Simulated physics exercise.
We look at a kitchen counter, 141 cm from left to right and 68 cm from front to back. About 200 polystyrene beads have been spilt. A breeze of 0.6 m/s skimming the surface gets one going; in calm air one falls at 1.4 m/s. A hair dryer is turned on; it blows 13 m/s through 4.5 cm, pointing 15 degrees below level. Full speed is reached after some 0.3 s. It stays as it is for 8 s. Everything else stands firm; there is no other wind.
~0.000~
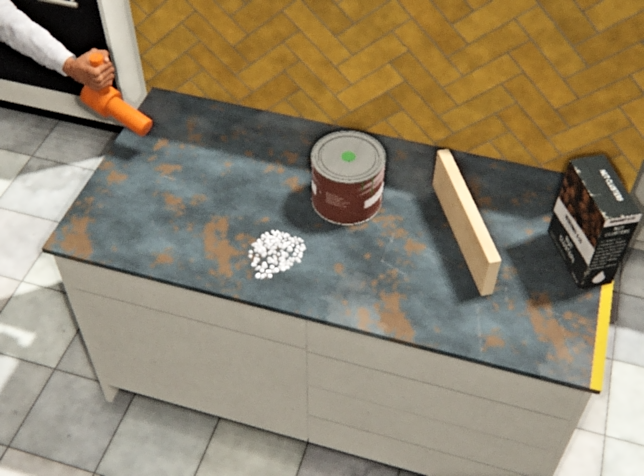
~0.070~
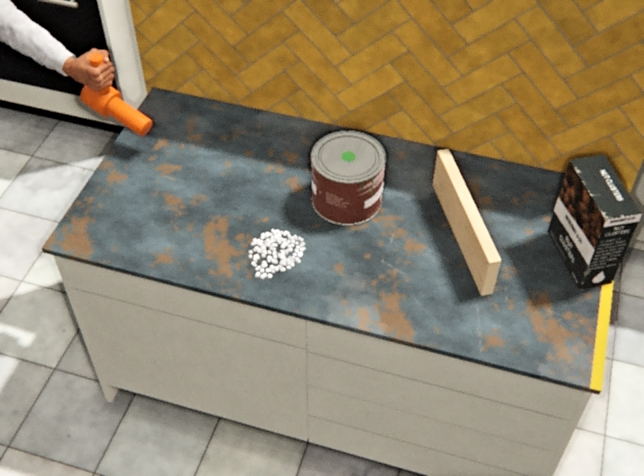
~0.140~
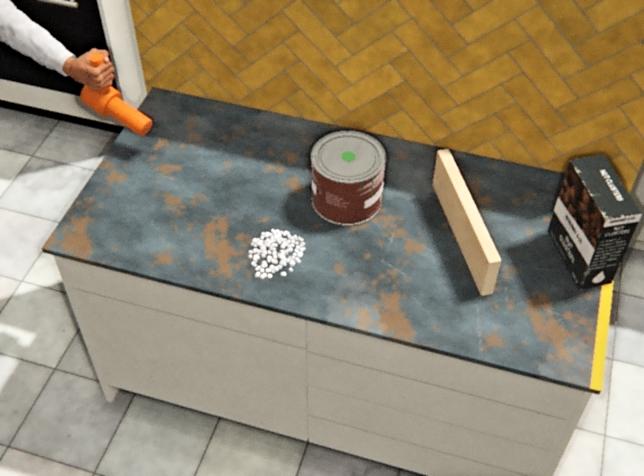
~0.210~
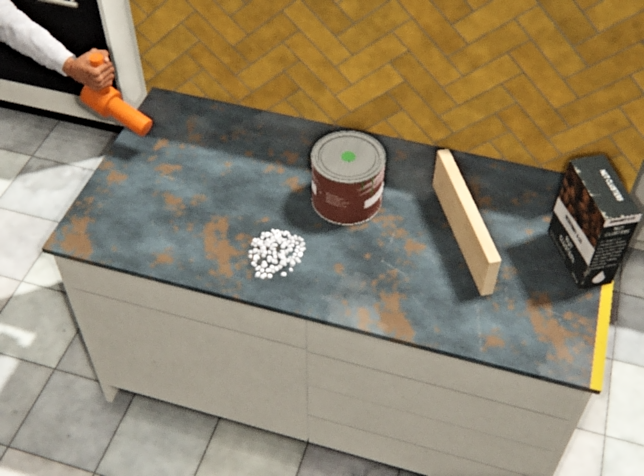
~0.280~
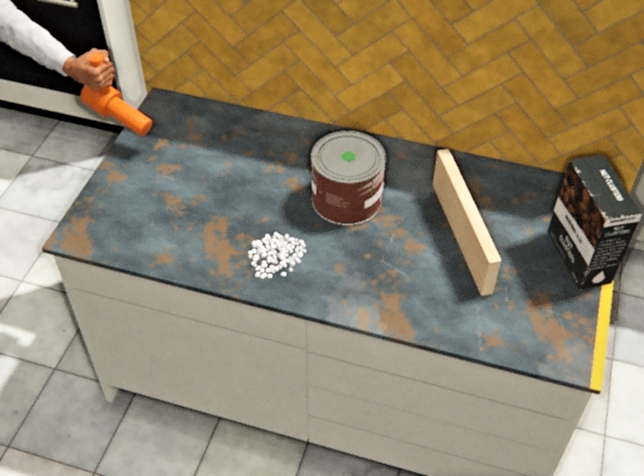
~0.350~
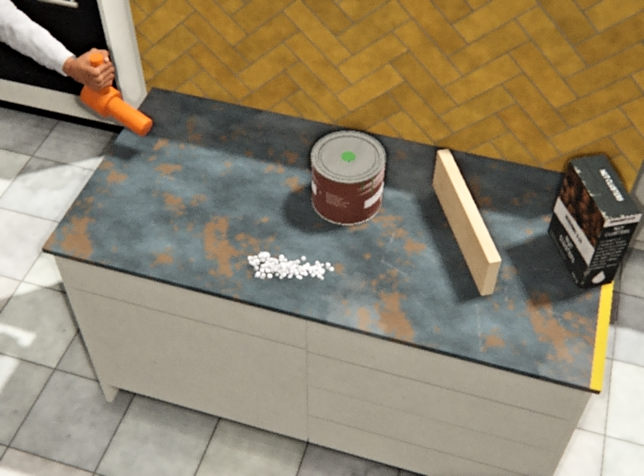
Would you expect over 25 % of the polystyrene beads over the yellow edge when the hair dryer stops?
Answer: No.
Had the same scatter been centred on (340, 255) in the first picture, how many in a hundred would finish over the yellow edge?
It would be near 30 %.
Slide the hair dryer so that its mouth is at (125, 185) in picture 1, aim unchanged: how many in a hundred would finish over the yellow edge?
Then about 40 %.
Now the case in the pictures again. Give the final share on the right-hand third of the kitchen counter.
Some 0 per cent.
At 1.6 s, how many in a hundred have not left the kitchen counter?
Some 0 per cent.
After 1.6 s, 0 % are on the move or not yet settled, 0 % are over the yellow edge.
After 2.6 s, 0 % are on the move or not yet settled, 0 % are over the yellow edge.
After 4.4 s, 0 % are on the move or not yet settled, 0 % are over the yellow edge.
After 8.0 s, at the end, 0 % are over the yellow edge.
